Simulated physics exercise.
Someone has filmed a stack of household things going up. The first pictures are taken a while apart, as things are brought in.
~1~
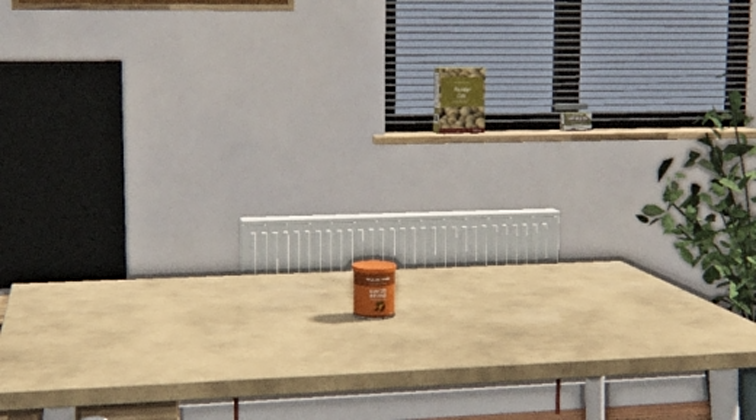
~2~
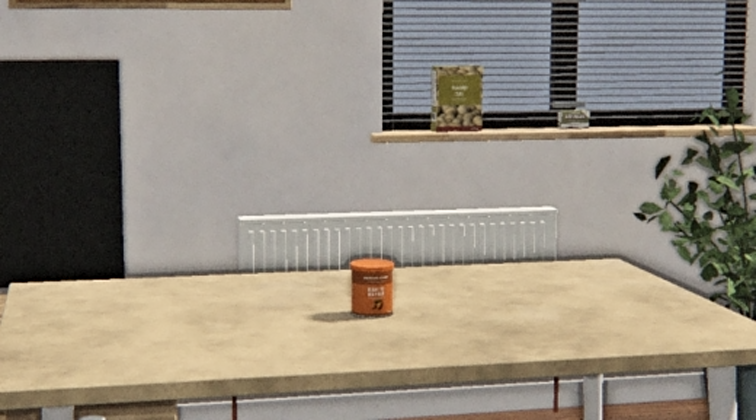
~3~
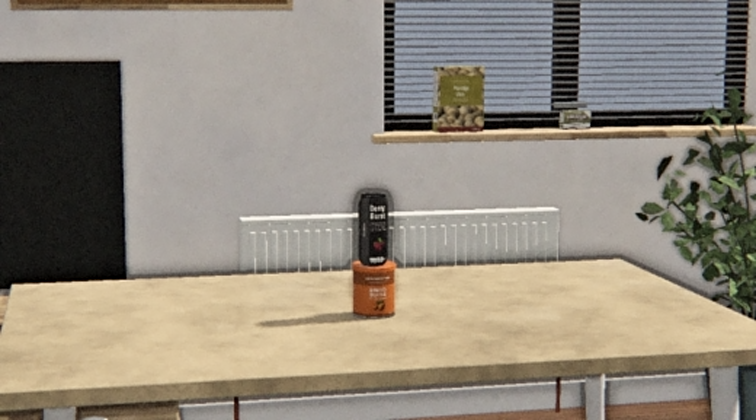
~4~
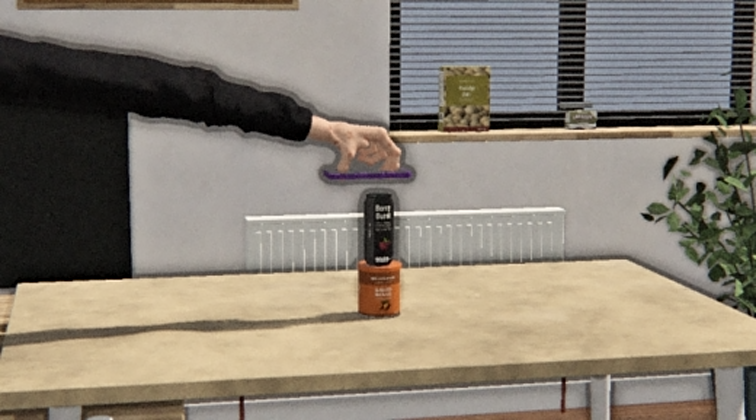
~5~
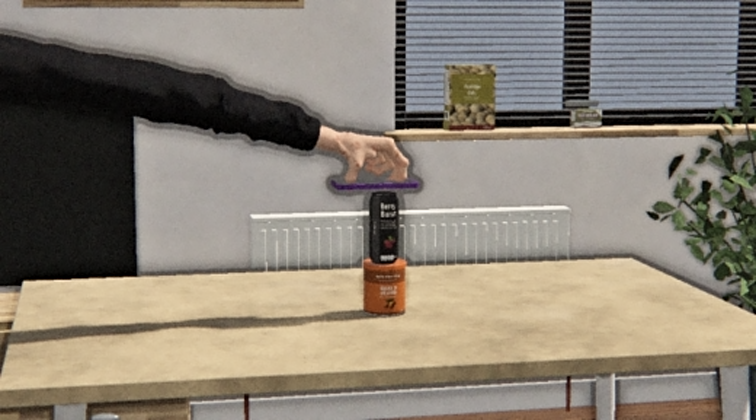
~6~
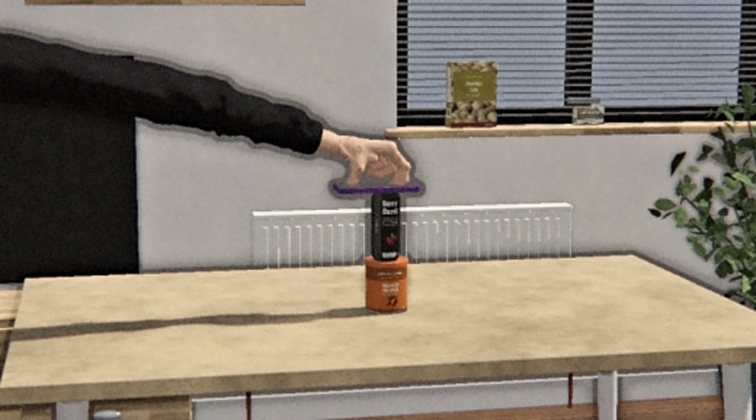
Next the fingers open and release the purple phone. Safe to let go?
Here the pile keeps its balance.
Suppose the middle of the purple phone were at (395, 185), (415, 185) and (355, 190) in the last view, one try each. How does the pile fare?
First, it holds; second, it comes apart; third, it loses its balance.
Then, 0.50 s after the last picture, nothing has stirred.
Then, 1.30 s after the last picture, purple phone resting near (376, 188).
At rest, all 3 in place. Seen from the same camera at the end, purple phone near (376, 188). The pile stays up.
